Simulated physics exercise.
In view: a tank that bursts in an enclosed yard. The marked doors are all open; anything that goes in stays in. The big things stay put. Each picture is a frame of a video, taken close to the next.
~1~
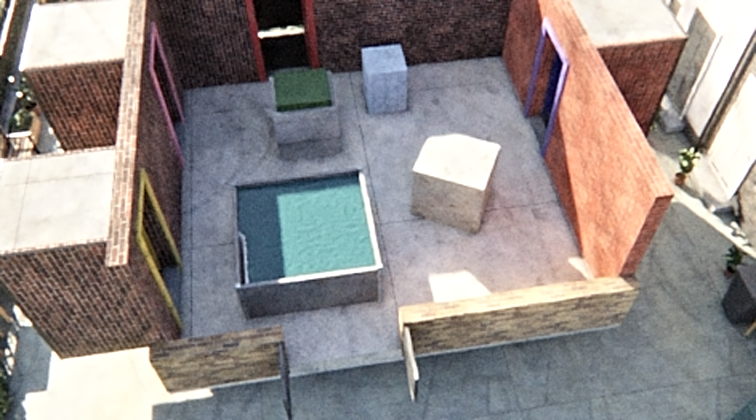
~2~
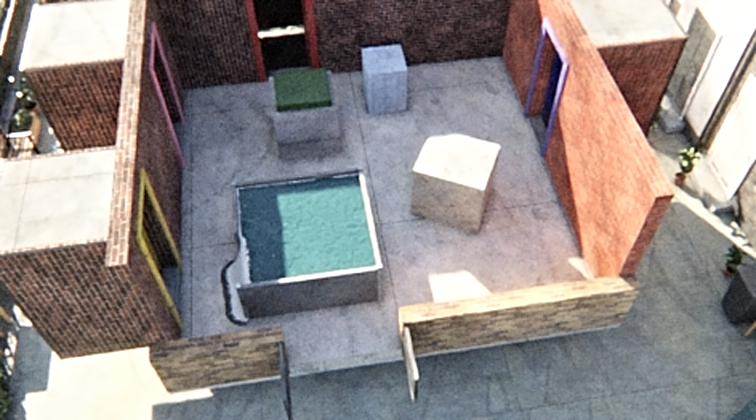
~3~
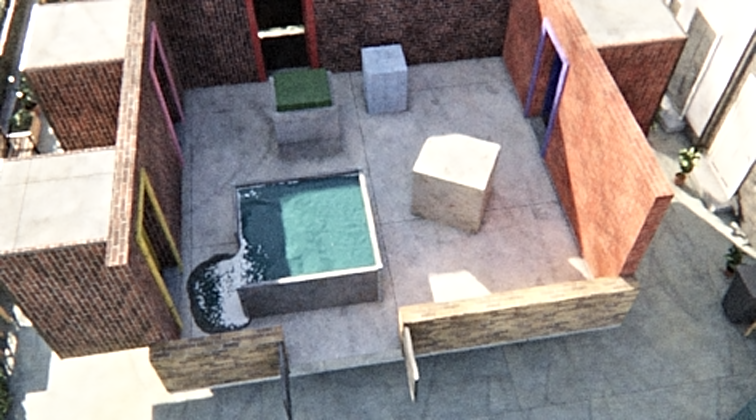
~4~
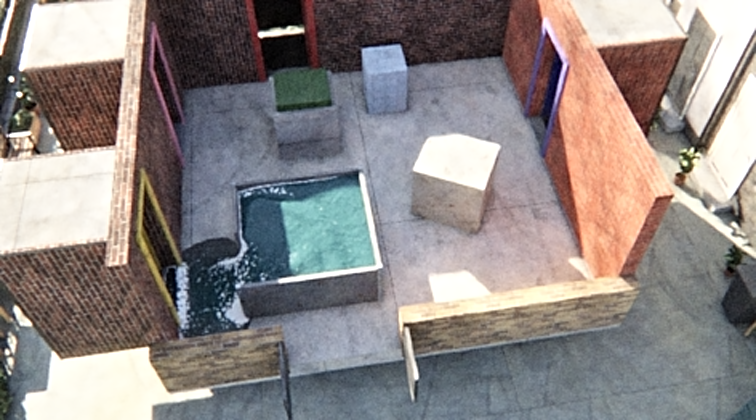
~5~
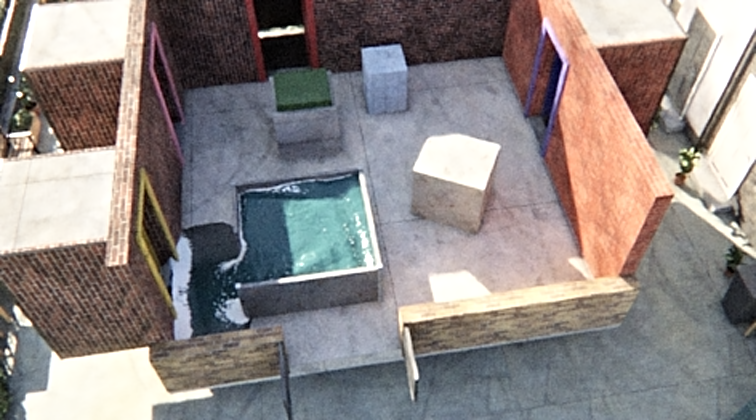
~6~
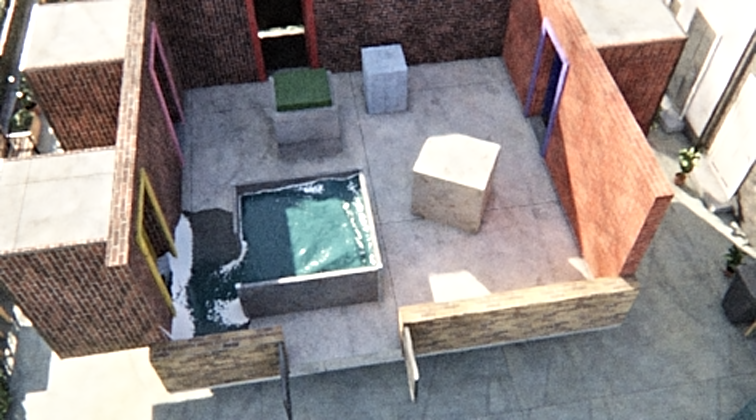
Water pours from the left side of a square tank and spreads across the walled yard.
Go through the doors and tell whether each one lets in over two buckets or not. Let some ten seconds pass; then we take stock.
Outcome: The pink door ends up within two buckets, the red door ends up over two buckets, the yellow door ends up over two buckets, the blue door ends up within two buckets.
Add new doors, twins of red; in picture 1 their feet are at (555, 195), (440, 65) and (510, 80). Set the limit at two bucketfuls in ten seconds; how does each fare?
In order: Falls short, falls short, exceeds it.
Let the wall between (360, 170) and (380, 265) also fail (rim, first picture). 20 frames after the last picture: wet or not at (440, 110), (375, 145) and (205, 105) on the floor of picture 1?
The first point is soaked, the second soaked, the third spared.
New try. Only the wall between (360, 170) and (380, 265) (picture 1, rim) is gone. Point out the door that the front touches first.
It's the door marked blue.
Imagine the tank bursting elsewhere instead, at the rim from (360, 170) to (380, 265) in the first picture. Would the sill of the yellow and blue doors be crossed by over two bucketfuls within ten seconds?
Then: Yellow holds; blue goes over.
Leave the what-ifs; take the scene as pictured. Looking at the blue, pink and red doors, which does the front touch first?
My pick for first is the pink door.
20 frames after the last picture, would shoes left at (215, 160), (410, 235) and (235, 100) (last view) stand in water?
First swamped, then spared, then swamped.
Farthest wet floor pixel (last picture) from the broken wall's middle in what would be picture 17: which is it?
About (184, 93).
A moment on, water covers 15 % of the floor; the pink door wet at the sill, nothing in, the red door not reached, the yellow door far over two buckets in, the blue door not reached.
Next, water covers 35 % of the floor; the pink door wet at the sill, nothing in, the red door not reached, the yellow door far over two buckets in, the blue door not reached.
Then, water covers 50 % of the floor; the pink door wet at the sill, nothing in, the red door under two buckets in, the yellow door far over two buckets in, the blue door not reached.
Later, water covers 80 % of the floor; the pink door wet at the sill, nothing in, the red door over two buckets in, the yellow door far over two buckets in, the blue door wet at the sill, nothing in.
In the end, water covers 95 % of the floor; the pink door under two buckets in, the red door over two buckets in, the yellow door far over two buckets in, the blue door under two buckets in.
